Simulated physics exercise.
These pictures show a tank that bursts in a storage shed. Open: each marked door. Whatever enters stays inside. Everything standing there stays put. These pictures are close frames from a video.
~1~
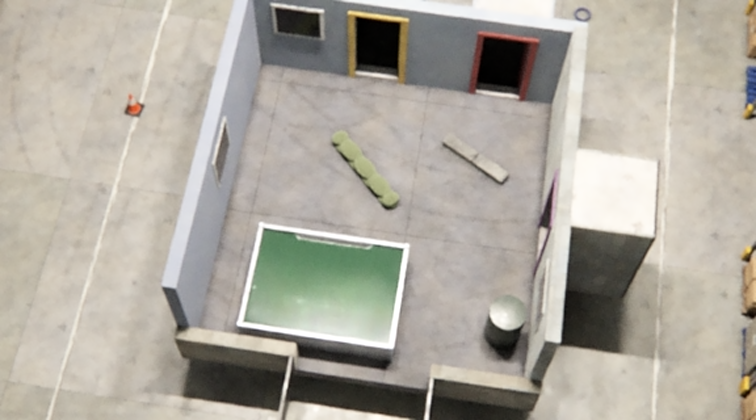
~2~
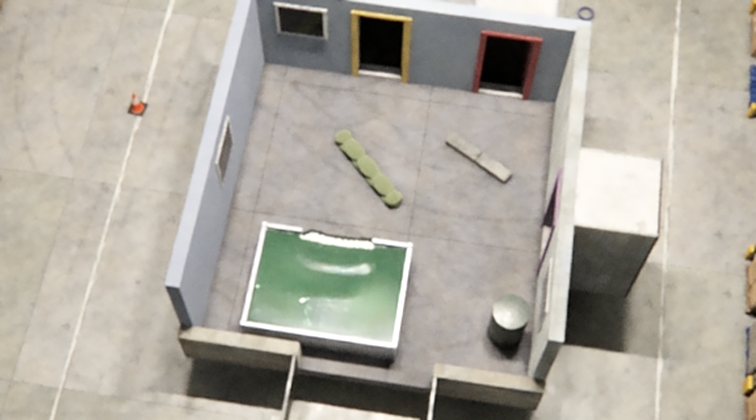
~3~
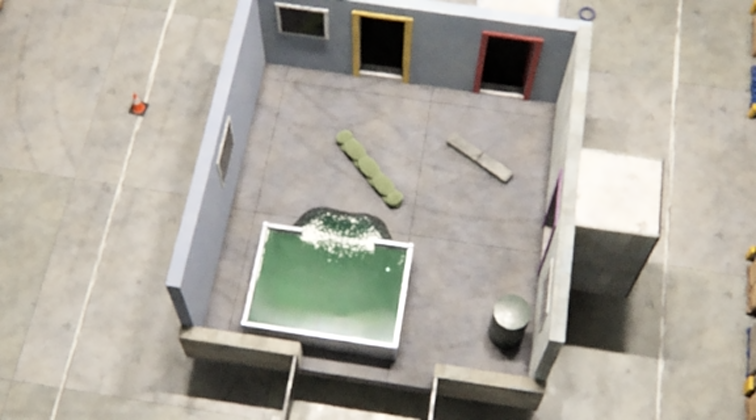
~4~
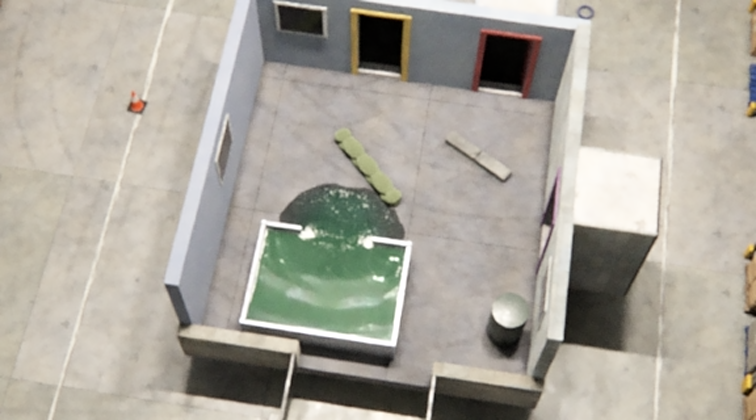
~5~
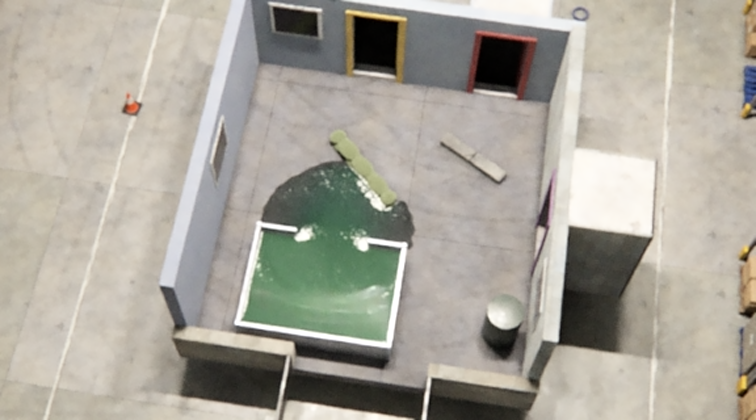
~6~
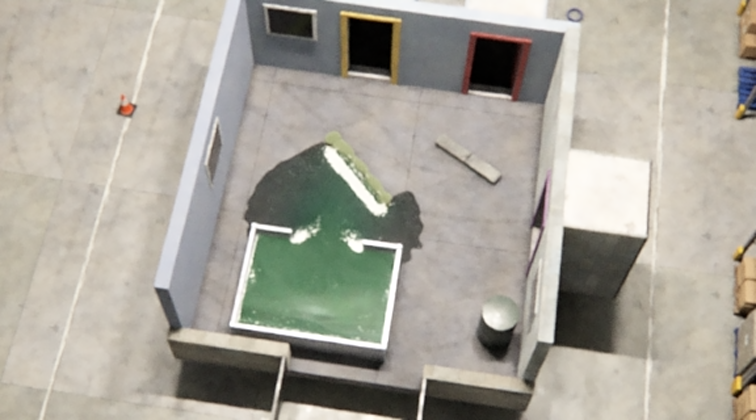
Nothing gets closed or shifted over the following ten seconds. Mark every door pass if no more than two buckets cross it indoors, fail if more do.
Marks: Purple door pass, yellow door pass, red door fail.
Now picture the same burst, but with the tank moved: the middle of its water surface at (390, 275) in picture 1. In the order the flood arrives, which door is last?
The one in purple is the last one.
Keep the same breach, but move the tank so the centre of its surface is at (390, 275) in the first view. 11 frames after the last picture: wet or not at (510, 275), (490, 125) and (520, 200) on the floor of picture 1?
Bone-dry, soaked, soaked.
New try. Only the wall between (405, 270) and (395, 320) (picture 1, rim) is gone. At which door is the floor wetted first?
The purple one, I reckon.
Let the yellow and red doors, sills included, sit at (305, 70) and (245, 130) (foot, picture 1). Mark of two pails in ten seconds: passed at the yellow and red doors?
I'd put the yellow door as over and the red door as over.
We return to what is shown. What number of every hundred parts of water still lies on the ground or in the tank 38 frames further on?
Near 100 in a hundred.
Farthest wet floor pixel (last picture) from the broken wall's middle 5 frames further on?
Roughly at (279, 74).
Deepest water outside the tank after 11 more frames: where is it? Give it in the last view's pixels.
At about (253, 70).
A moment on, water covers 30 % of the floor; the purple door not reached, the yellow door not reached, the red door not reached.
Next, water covers 50 % of the floor; the purple door not reached, the yellow door wet at the sill, nothing in, the red door not reached.
Then, water covers 55 % of the floor; the purple door wet at the sill, nothing in, the yellow door wet at the sill, nothing in, the red door wet at the sill, nothing in.
Later, water covers 85 % of the floor; the purple door wet at the sill, nothing in, the yellow door under two buckets in, the red door under two buckets in.
In the end, water covers 95 % of the floor; the purple door wet at the sill, nothing in, the yellow door under two buckets in, the red door over two buckets in.
